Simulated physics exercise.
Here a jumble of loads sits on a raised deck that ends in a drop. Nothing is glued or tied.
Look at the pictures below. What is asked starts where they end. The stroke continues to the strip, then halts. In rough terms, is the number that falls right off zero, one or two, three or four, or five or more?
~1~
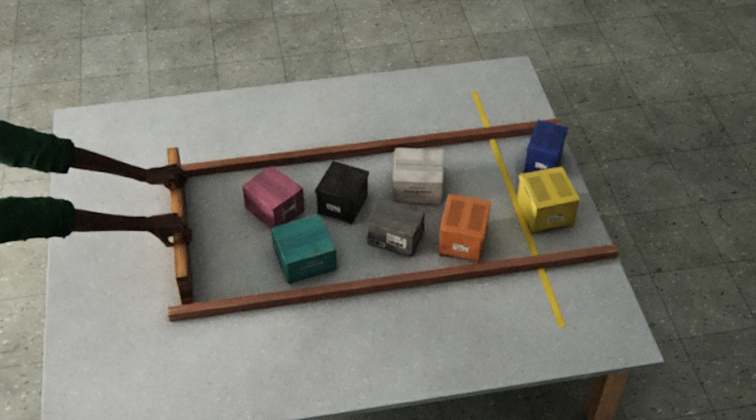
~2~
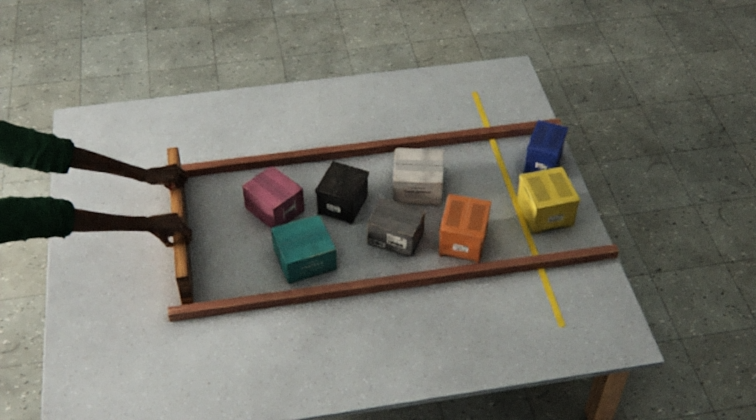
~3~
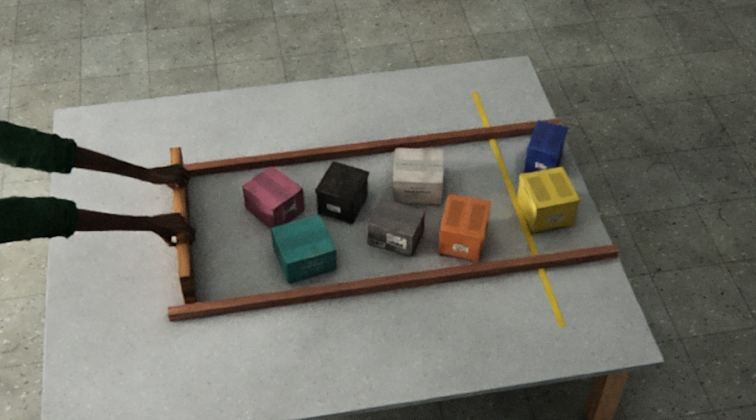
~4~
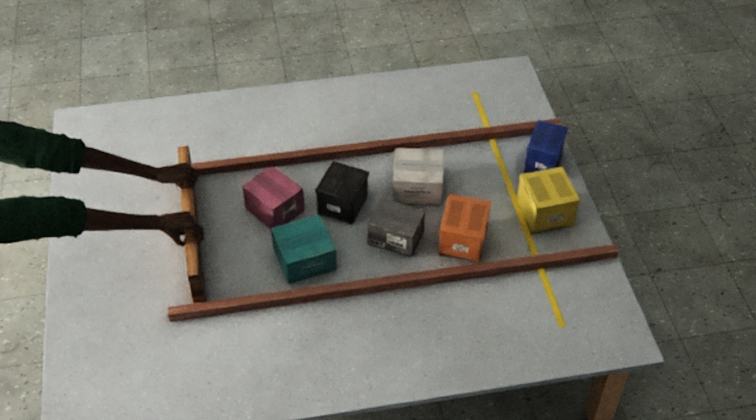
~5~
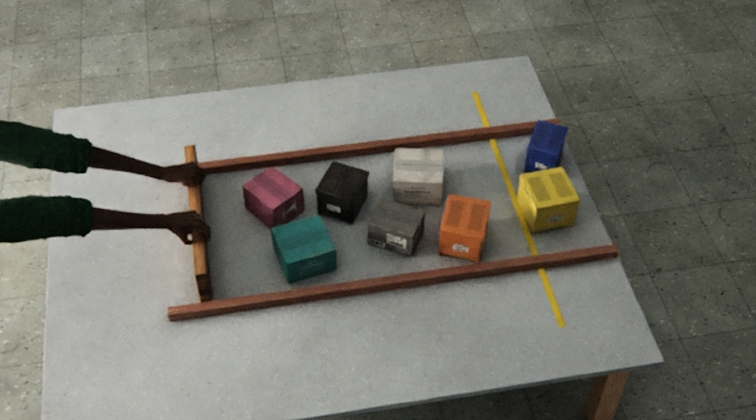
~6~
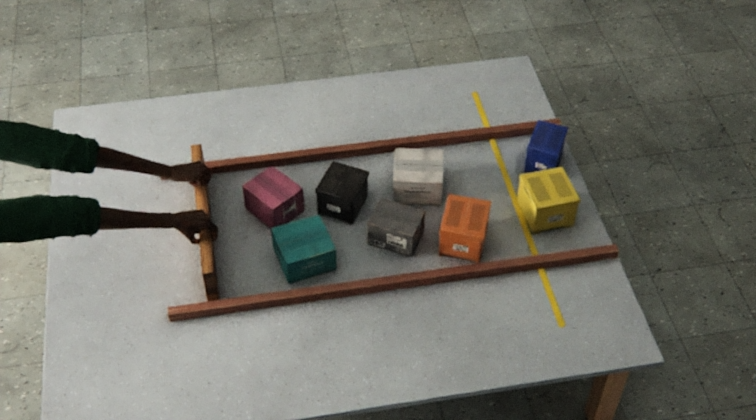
The ones going over the edge come to either three or four, I'd say.
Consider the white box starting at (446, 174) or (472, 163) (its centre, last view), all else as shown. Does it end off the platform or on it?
Result for the white box: It leaves the top at position one; it leaves the top at position two.
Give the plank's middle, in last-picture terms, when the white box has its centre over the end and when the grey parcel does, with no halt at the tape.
The middle is at (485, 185) when it's the white box, and at (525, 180) when it's the grey parcel.
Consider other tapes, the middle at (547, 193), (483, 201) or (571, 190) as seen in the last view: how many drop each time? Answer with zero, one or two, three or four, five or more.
Going one by one, the answers are five or more, one to two and more than four.
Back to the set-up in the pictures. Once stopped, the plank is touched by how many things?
Contact count: 2.
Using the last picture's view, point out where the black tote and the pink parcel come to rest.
The one named first is at (561, 152), the next at (529, 172).
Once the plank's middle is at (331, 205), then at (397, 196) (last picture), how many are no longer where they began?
6 and 7.
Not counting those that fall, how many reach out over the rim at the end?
I'd put it at 3.
Soon after, none off yet; blue tote at rest near (545, 151); yellow tote at rest near (547, 201); orange tote moved a little near (474, 229).
At rest, the number that fall off is three or four; fallen, white box, yellow tote and blue tote.
